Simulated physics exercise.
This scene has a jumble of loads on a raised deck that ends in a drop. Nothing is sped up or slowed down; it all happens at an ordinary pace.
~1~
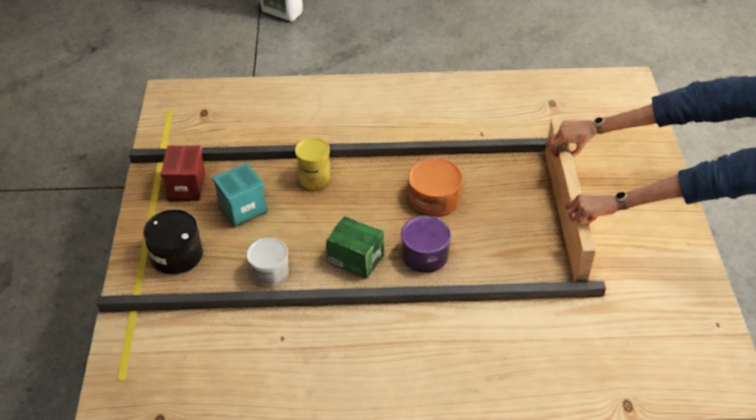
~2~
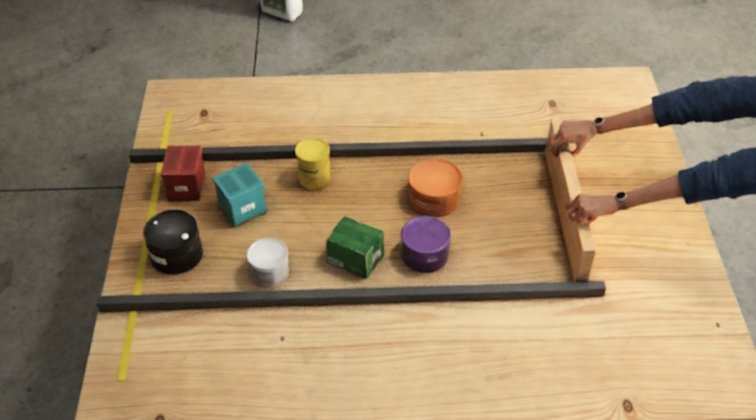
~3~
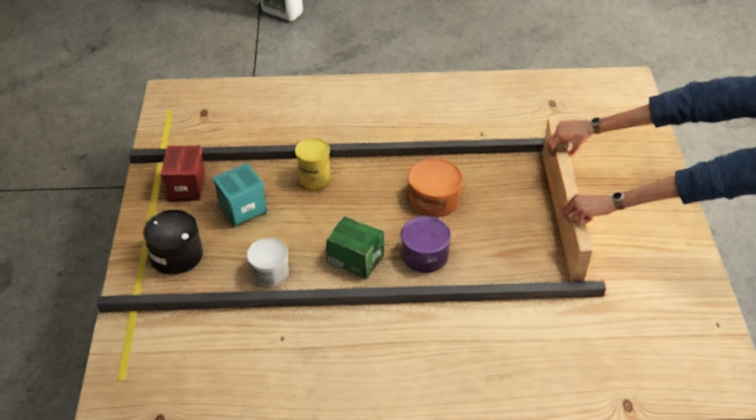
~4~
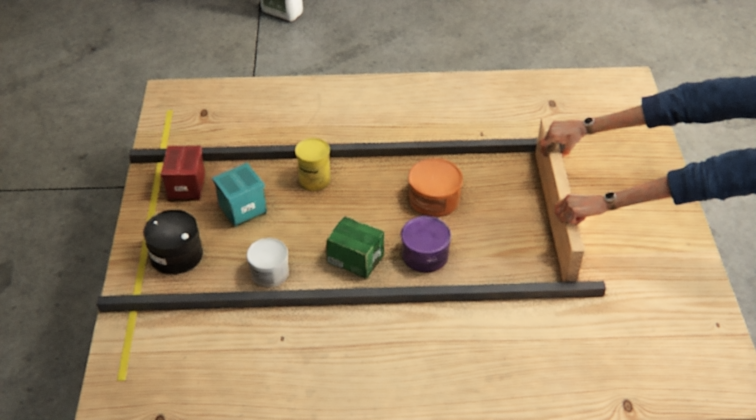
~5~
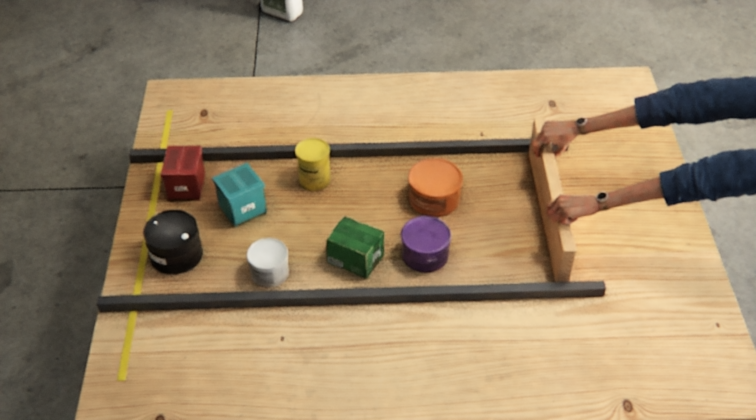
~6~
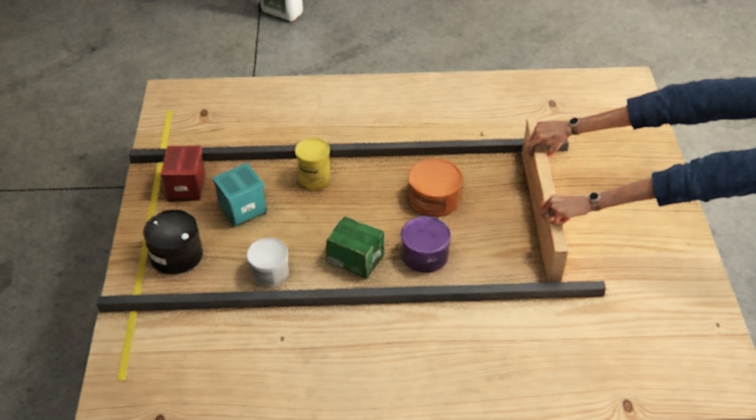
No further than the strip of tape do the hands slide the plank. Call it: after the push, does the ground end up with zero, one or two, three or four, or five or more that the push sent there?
The ground ends up with five or more.
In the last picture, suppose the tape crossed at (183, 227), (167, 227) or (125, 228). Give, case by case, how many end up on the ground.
Tallies in the order given: 3, 5, 8.
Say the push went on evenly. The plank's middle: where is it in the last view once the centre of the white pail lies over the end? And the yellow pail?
The white pail gives roughly (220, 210), the yellow pail roughly (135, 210).
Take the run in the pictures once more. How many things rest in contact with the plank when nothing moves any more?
3.
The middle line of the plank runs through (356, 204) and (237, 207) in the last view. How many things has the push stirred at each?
5, then 8.
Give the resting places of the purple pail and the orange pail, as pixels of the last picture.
They come to rest around (118, 245) and (123, 200).
Soon after, none off yet; black canister at rest near (173, 242); red tote at rest near (184, 173); turquoise tote at rest near (241, 195).
In the end, the number that fall off is five or more; gone, green parcel, white pail, turquoise tote, red tote and black canister.
